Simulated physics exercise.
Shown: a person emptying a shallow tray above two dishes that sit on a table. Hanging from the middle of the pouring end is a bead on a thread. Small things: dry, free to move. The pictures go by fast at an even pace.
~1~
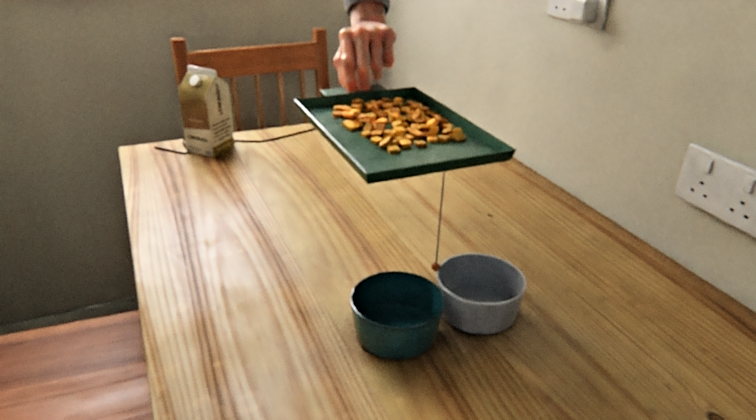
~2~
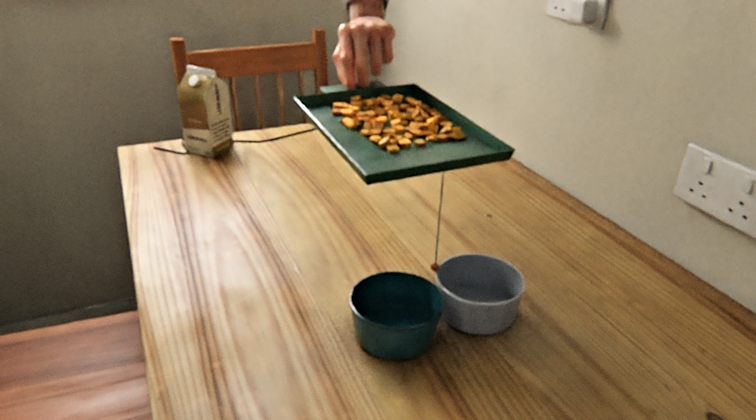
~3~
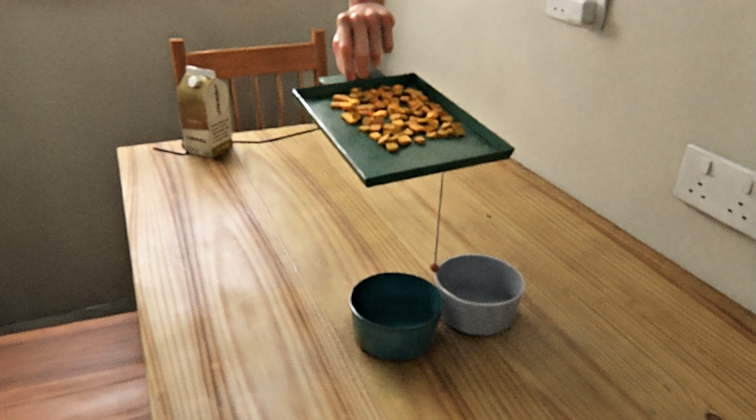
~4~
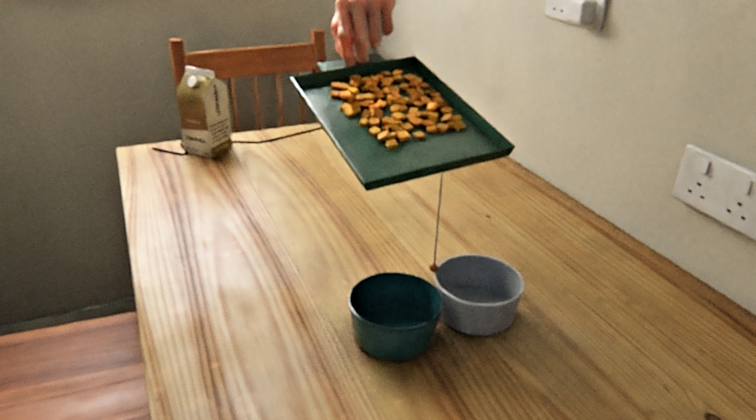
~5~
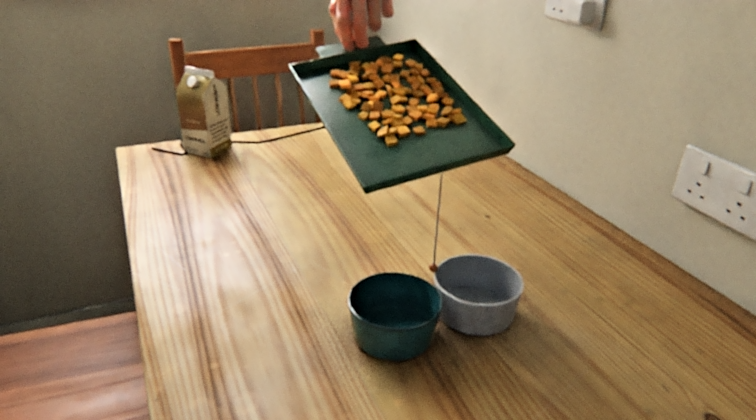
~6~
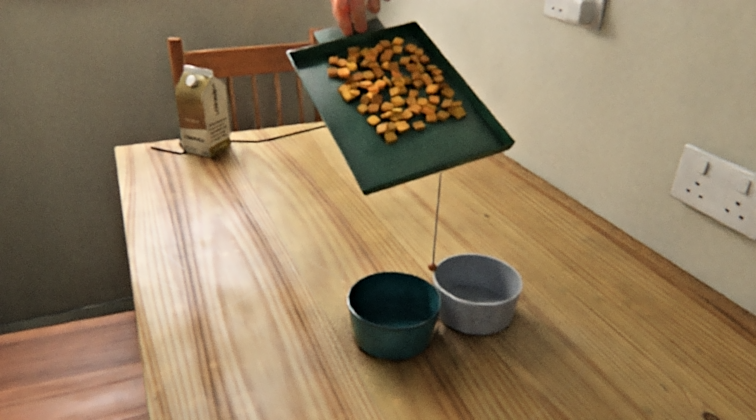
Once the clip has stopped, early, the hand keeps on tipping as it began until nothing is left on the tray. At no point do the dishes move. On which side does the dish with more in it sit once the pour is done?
On the left side.
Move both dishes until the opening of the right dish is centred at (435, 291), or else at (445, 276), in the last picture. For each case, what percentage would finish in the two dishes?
About 80 % and 70 %.
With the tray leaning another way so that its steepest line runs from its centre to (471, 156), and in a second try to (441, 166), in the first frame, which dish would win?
Case one: The dish to the right. Case two: The dish to the right.
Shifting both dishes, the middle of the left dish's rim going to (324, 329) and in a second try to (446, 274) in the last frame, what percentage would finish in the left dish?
About 20 and 0 per cent.
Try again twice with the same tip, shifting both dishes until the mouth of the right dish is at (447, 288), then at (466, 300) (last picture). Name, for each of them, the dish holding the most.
The dish to the left at the first, the dish to the left at the second.
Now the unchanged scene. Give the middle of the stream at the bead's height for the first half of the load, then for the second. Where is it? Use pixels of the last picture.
The first part at (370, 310); the rest at (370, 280).
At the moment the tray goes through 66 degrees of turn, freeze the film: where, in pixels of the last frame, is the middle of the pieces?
Check around (386, 184) in the last picture.
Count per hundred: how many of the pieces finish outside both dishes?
Share outside: Near 30 %.
Soon, tray tipped steeply; most on the tray; about a quarter in the air.
A while on, tray tipped past a quarter turn; a small part on the tray; about half in the left dish; about a third outside both; a small part in the air.
Towards the end, tray tipped past a quarter turn; about two thirds in the left dish; about a third outside both.
Finally, tray tipped past a quarter turn; about two thirds in the left dish; none in the right dish; about a third outside both.
